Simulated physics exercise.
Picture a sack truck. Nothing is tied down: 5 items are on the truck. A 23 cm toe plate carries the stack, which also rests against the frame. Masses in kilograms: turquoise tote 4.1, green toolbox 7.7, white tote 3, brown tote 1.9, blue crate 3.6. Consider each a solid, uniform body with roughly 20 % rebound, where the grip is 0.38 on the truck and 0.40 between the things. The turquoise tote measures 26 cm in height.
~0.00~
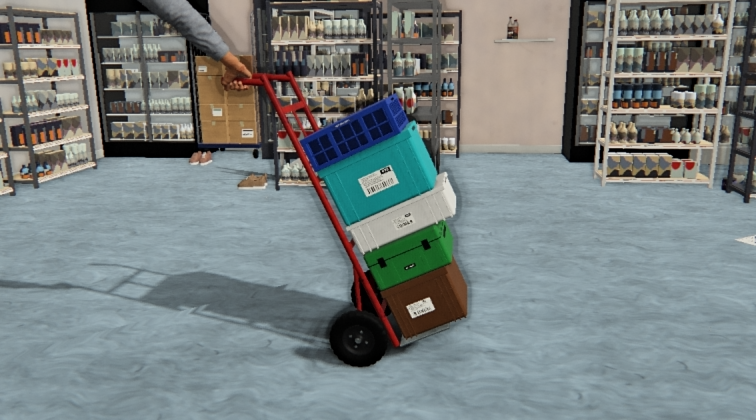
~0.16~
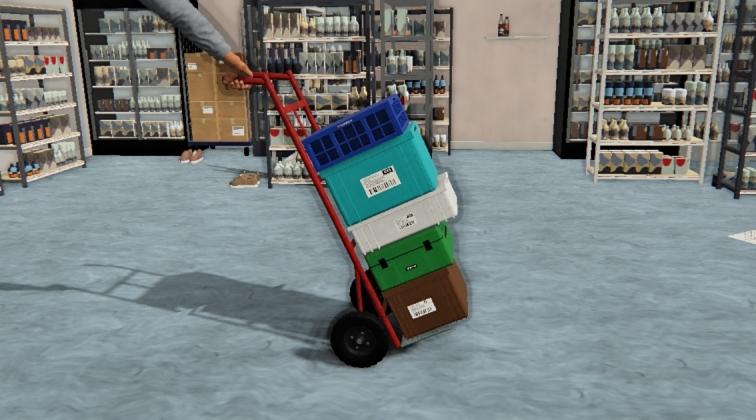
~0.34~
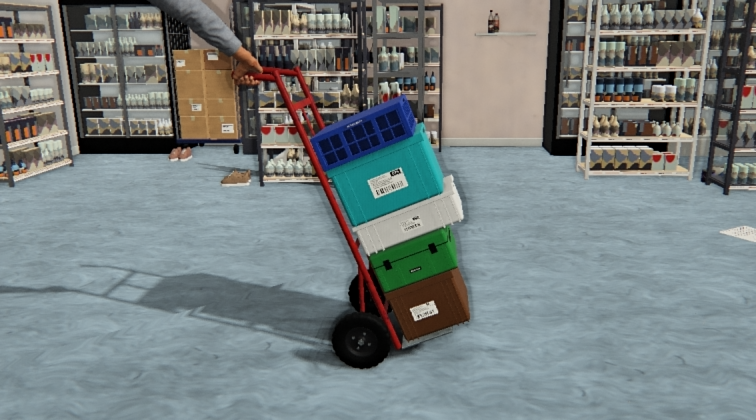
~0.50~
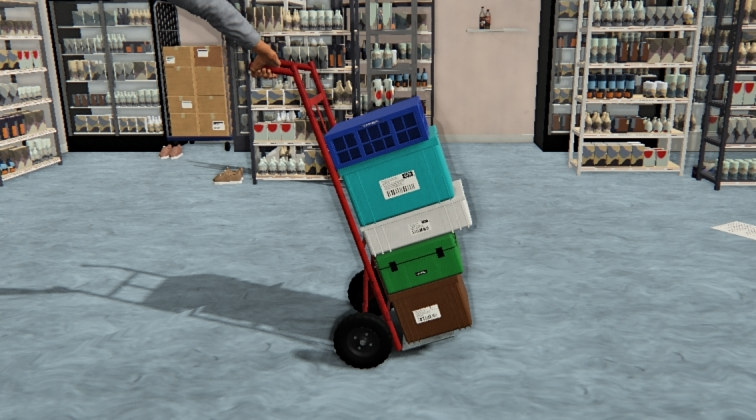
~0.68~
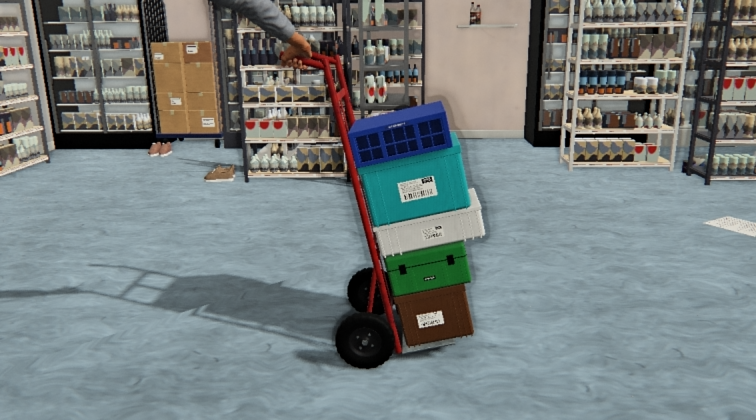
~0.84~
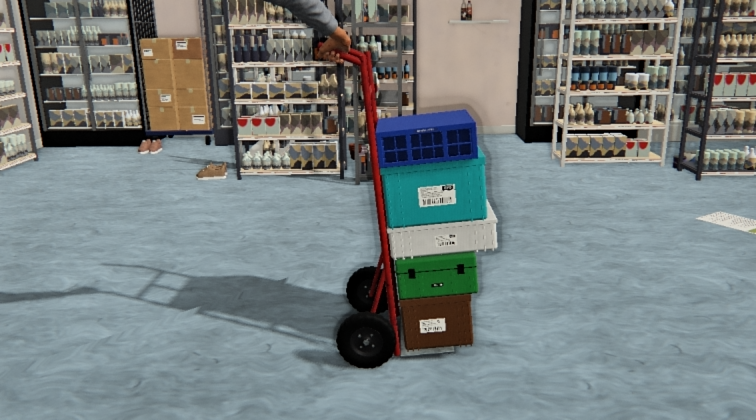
At the start, a hand grips the handle of a red sack truck leaning back to the left, stacked with brown, green, white, turquoise and blue containers. The hand then swings the frame rightward, slowly at first, until the truck and its stack are nearly upright.
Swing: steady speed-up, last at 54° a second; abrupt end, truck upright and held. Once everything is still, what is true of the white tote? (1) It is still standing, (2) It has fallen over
It has fallen over.
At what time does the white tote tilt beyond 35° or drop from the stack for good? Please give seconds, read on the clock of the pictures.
Somewhere about 1.7 s.
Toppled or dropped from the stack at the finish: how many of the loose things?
Total: 5.
By 1.64 s, truck upright; white tote rocked 29° off its seat near (506, 241); blue crate rocked 29° off its seat; turquoise tote rocked 29° off its seat.
By 2.04 s, truck upright; turquoise tote, green toolbox, white tote and blue crate now dropped from the stack; brown tote on its side.
When it is over (3.4 s), dropped from the stack and tipped over, turquoise tote, green toolbox, white tote and blue crate; lying over on the truck, brown tote. End places, in pixels of the last picture, white tote near (630, 299).
